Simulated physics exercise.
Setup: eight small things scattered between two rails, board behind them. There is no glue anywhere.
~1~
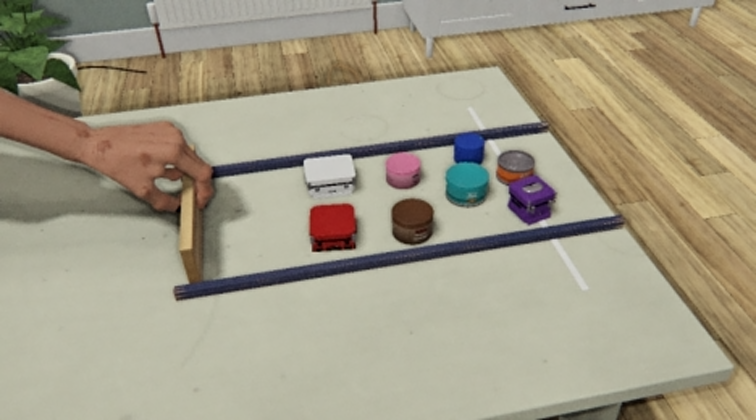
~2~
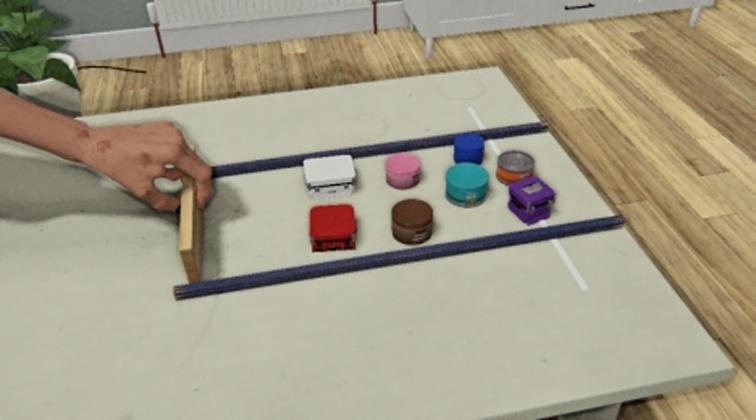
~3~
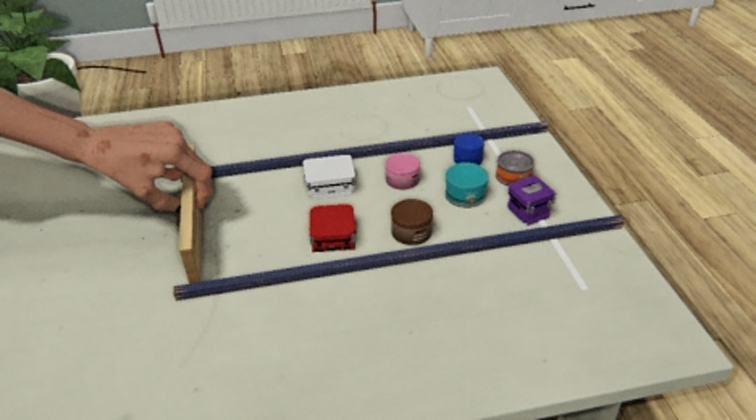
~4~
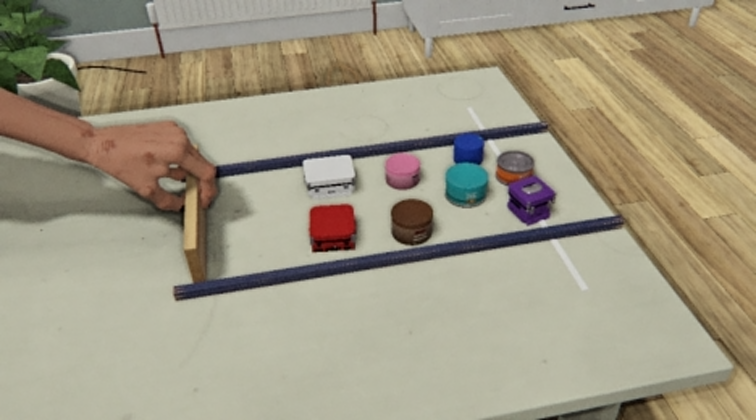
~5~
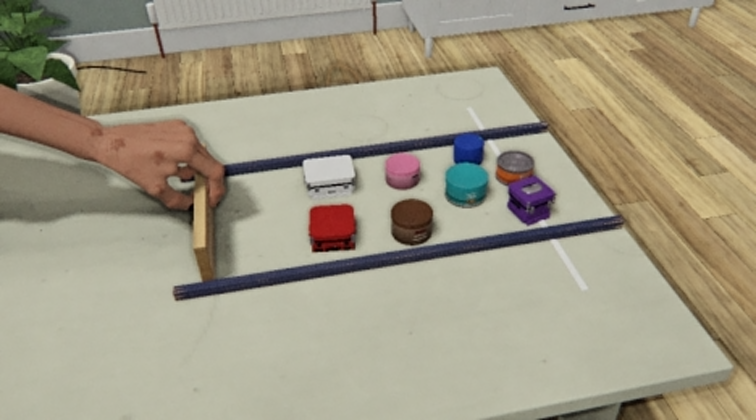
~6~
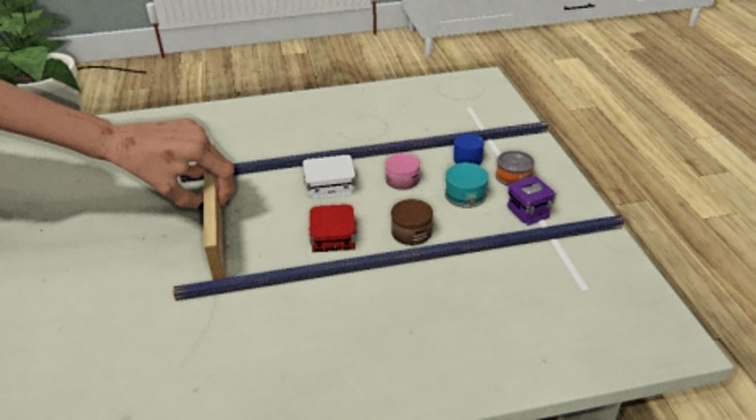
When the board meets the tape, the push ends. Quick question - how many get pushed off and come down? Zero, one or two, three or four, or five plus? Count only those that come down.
One or two, I'd say.
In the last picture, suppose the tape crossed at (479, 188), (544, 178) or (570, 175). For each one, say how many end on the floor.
Going through each try, you'd get 0, 6 and 8.
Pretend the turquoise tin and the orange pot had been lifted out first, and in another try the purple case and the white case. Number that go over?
1 in the first case and 0 in the second.
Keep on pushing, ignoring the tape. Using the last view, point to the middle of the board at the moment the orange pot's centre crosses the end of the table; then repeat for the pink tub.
Roughly at (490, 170) and roughly at (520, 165).
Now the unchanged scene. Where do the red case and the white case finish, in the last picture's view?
The red case settles near (550, 194); as for the white case, near (524, 150).
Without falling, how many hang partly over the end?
The count would be 4.
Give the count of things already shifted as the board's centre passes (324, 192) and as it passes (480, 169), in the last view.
I make it 2 at the first spot and 8 at the other.
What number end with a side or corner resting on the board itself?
Total: 2.
Soon after, none off yet; orange pot at rest near (515, 169); purple case at rest near (530, 200); blue lid at rest near (469, 151).
After that, none off yet; orange pot at rest near (515, 169); purple case at rest near (533, 200); blue lid displaced about its own width near (482, 144).
In the end, the number that fall off is one or two; gone, purple case and orange pot.
